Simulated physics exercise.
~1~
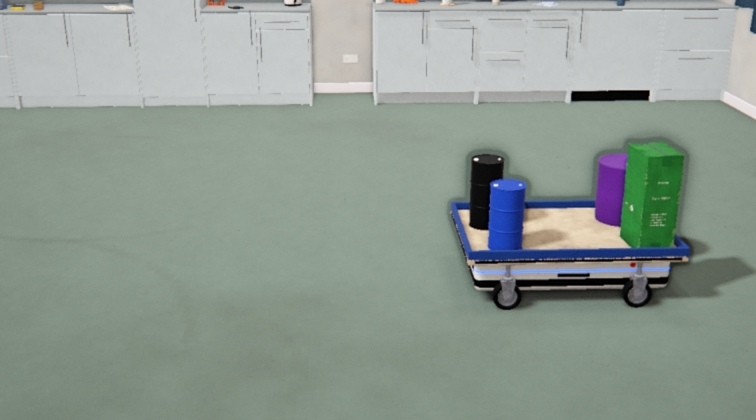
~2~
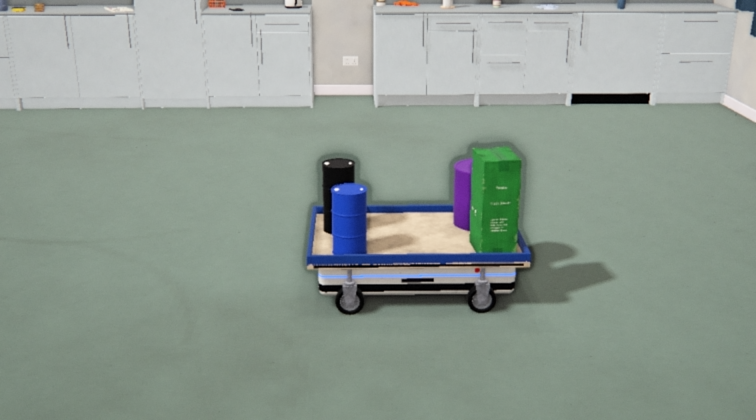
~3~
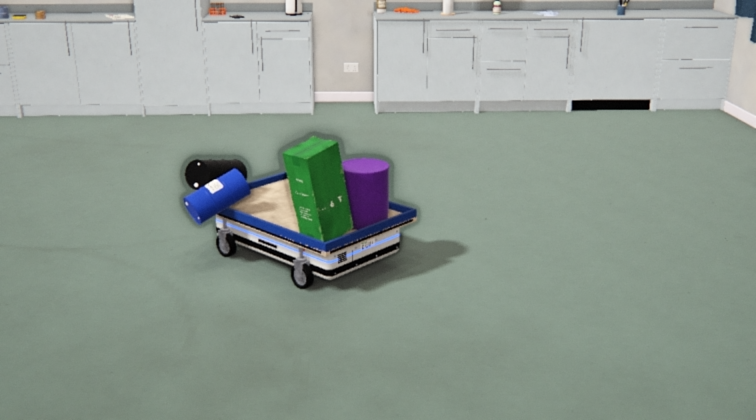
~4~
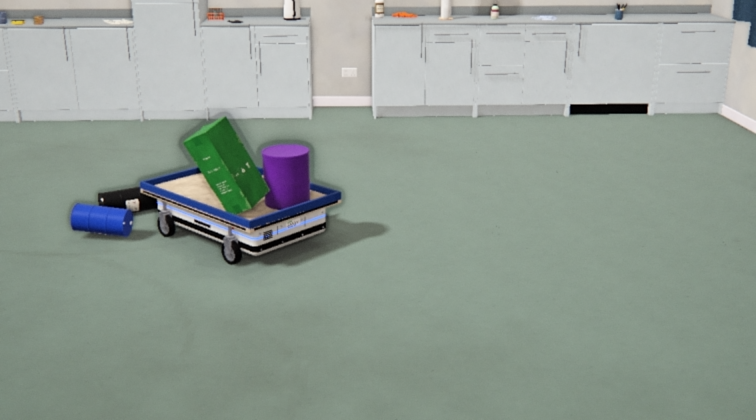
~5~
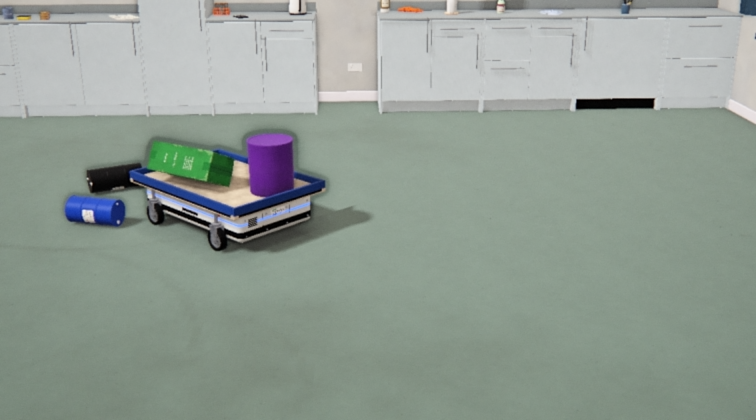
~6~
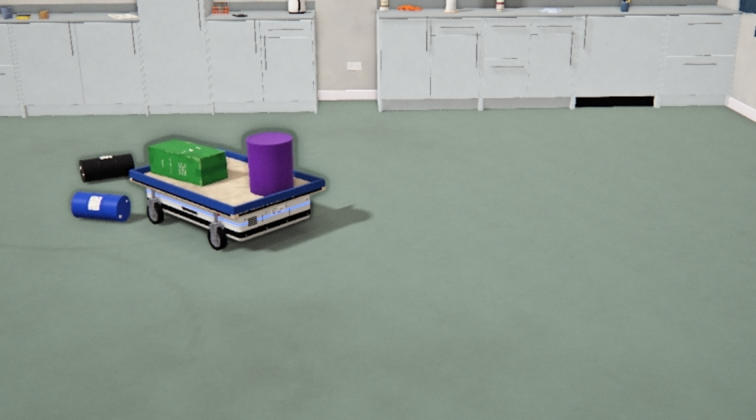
At first, a flat cart with a blue rim rolls left across a green floor, carrying a black canister, a blue canister, a purple pail and a tall green box, all upright. As the cart swings round at an angle, the two canisters tip over its left edge and the green box starts to lean. The canisters drop to the floor while the box tilts further. The cart then comes to a stop, and the box topples onto its side on the deck. In the end, the pail still stands upright beside the fallen box, with both canisters lying on the floor to the left.
